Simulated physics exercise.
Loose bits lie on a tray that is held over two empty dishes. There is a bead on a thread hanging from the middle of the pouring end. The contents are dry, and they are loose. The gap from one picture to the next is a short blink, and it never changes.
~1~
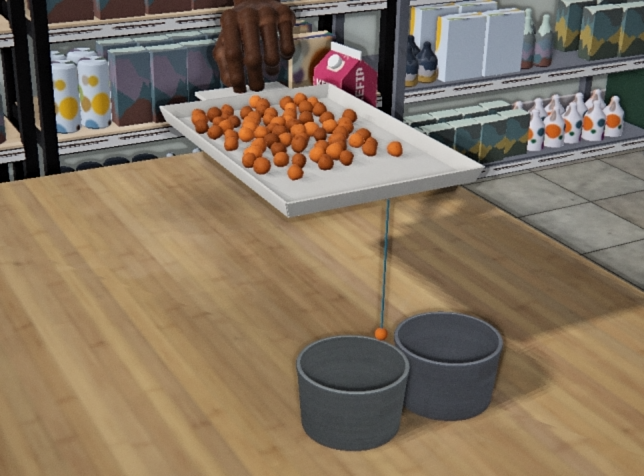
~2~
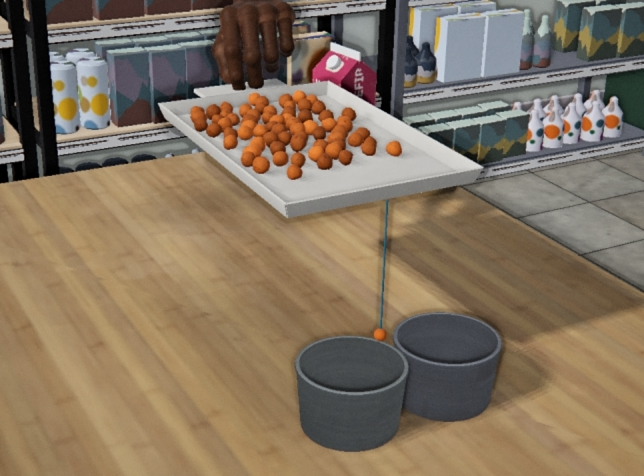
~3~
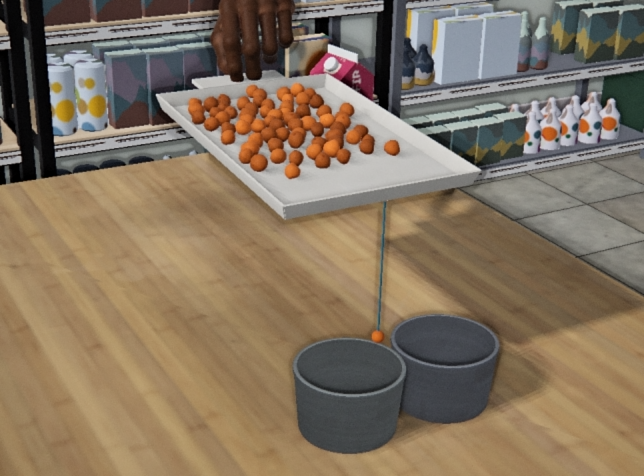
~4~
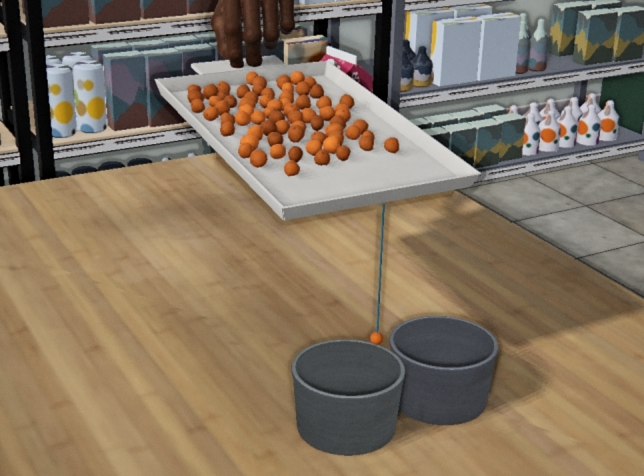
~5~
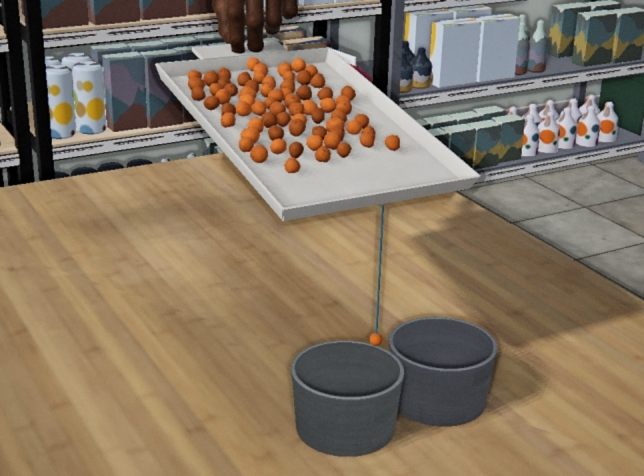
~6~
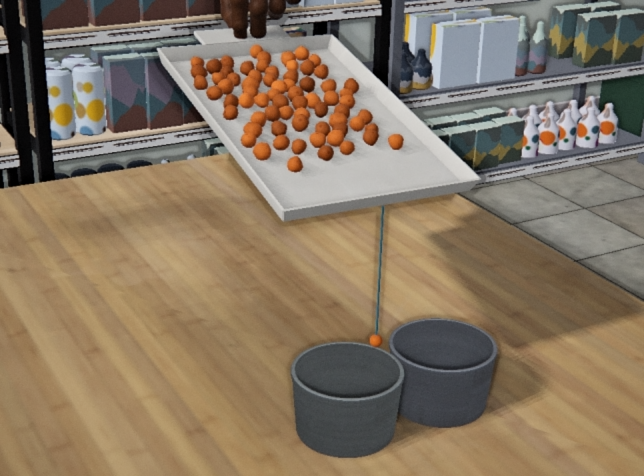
In a shop with stocked shelves behind, a pale wooden floor or tabletop is seen from above at an angle. A dark brown hand is at the far end of a white tray of loose orange-brown balls, above two empty dark grey dishes, an orange bead hanging on a thread between. The tray's far end rises slowly into a slight tilt, the balls staying bunched, while the view shifts barely.
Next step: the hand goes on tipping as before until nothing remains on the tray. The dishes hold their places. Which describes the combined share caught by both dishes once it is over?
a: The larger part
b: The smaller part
The smaller part.
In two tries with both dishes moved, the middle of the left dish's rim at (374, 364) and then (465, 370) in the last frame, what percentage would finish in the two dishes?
Trial 1 around 40 percent, trial 2 around 50 percent.
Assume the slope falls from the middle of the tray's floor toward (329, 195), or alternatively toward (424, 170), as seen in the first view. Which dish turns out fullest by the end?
Number one favours the left of the two; number two favours the right of the two.
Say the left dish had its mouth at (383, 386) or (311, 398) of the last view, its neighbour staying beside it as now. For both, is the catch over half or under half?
A majority, then a majority.
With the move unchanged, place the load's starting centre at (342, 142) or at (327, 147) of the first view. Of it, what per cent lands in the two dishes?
20 per cent for the first try, 20 per cent for the second.
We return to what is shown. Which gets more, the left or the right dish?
Result: The right of the two takes it.
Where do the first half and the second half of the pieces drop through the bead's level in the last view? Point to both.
I'd say close to (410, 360) at first and close to (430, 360) later on.
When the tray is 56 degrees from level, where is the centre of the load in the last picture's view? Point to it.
I'd put it at about (391, 179).
Just after the last frame, tray tipped steeply; the larger part on the tray; just a few in the left dish; just a few in the right dish; about a tenth outside both; about a tenth in the air.
A moment on, tray tipped right over; roughly a quarter on the tray; about a tenth in the left dish; about a tenth in the right dish; roughly a quarter outside both; roughly a third in the air.
Further on, tray tipped past a quarter turn; about a tenth in the left dish; roughly a quarter in the right dish; roughly two thirds outside both.
When it is over, tray tipped past a quarter turn; about a tenth in the left dish; roughly a quarter in the right dish; roughly two thirds outside both.
